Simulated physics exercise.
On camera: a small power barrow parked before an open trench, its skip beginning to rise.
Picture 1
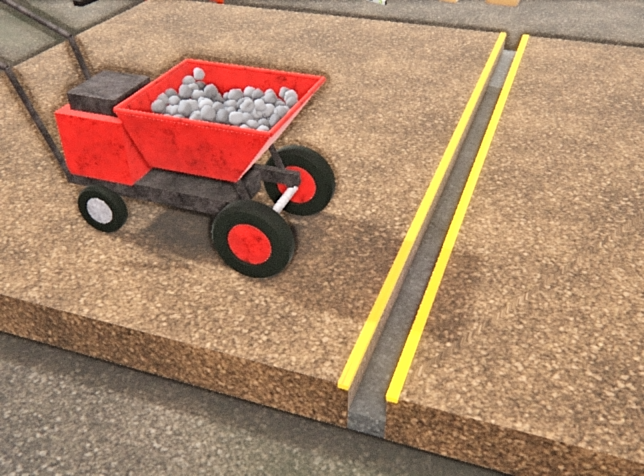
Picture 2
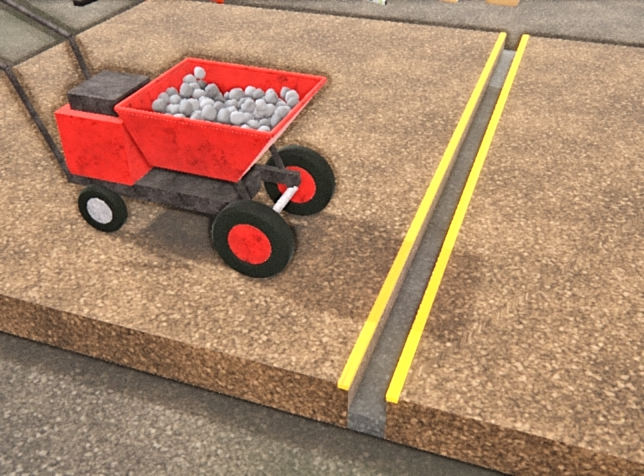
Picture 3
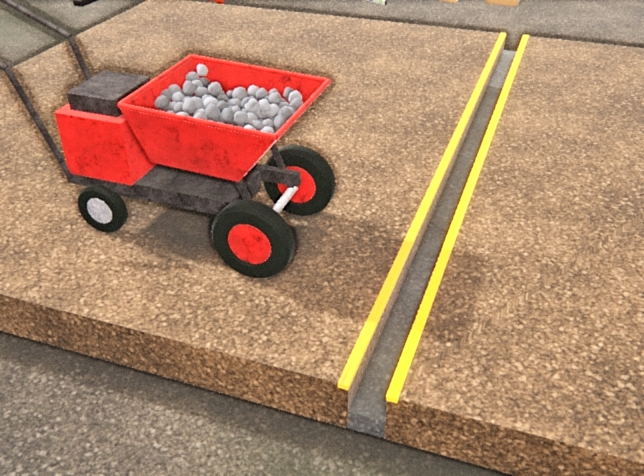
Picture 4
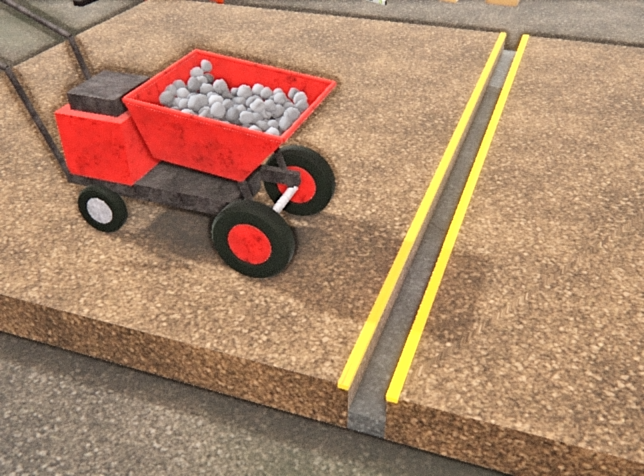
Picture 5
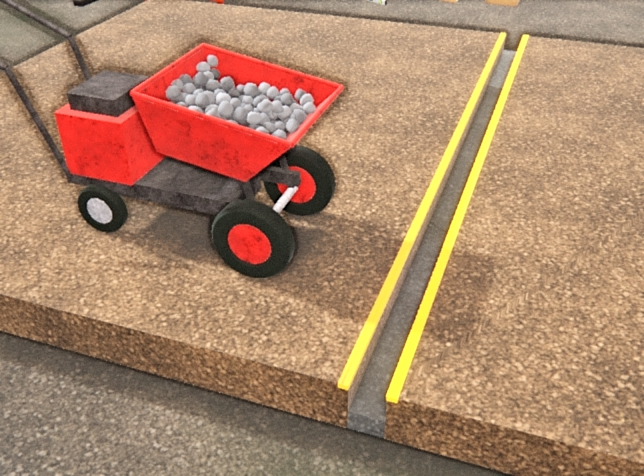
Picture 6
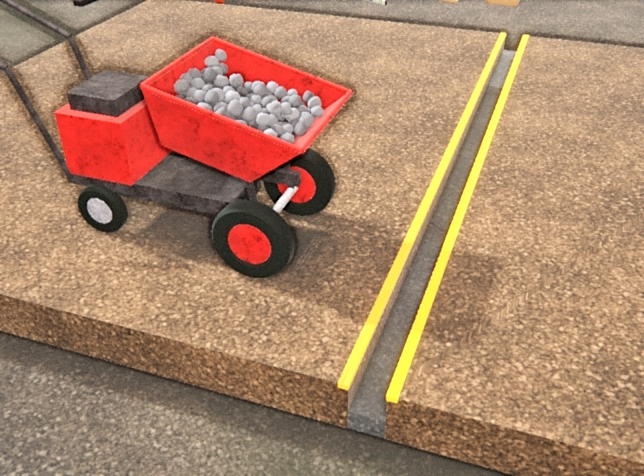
Red skip of grey cobbles on a parked power barrow sitting level, then slowly tilting forward toward a narrow yellow-edged trench.
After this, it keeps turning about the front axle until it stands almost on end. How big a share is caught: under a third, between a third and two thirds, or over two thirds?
The trench ends with from one third to two thirds of it.
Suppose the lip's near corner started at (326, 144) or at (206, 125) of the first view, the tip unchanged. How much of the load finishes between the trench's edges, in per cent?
Roughly 0 per cent, and 30 per cent.
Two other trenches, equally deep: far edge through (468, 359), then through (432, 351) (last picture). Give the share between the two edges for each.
Roughly 100 per cent, and 80 per cent.
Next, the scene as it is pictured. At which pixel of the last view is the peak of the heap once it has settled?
Close to (428, 246).
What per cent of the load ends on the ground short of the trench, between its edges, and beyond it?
In per cent, short 10, between 55 and beyond 35.
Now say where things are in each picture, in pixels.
The first frame shows lip of the skip at (270, 135), level; top of the load at (232, 105), round cobbles; first edge of the trench at (366, 335); far edge at (411, 346), the trench under half as wide as the skip, and about as deep as wide.
The second frame shows lip of the skip at (272, 136), level; top of the load at (233, 104).
The third frame shows lip of the skip at (276, 137), tipped barely; top of the load at (209, 101).
The fourth frame shows lip of the skip at (283, 140), tipped a little; top of the load at (214, 99).
The fifth frame shows lip of the skip at (291, 145), tipped a little; top of the load at (204, 108).
The sixth frame shows lip of the skip at (301, 151), tipped a little; top of the load at (207, 92); first edge of the trench at (366, 335); far edge at (411, 346).
Soon, skip tipped steeply; all in the skip.
A while on, skip tipped right over; most in the skip; a stray few short of the trench; a small part in or heaped over the trench; a stray few beyond it; a stray few falling.
Towards the end, skip tipped right over; a small part in the skip; a small part short of the trench; about half in or heaped over the trench; about a third beyond it.
Finally, skip tipped right over; a stray few in the skip; a small part short of the trench; about half in or heaped over the trench; about a third beyond it.
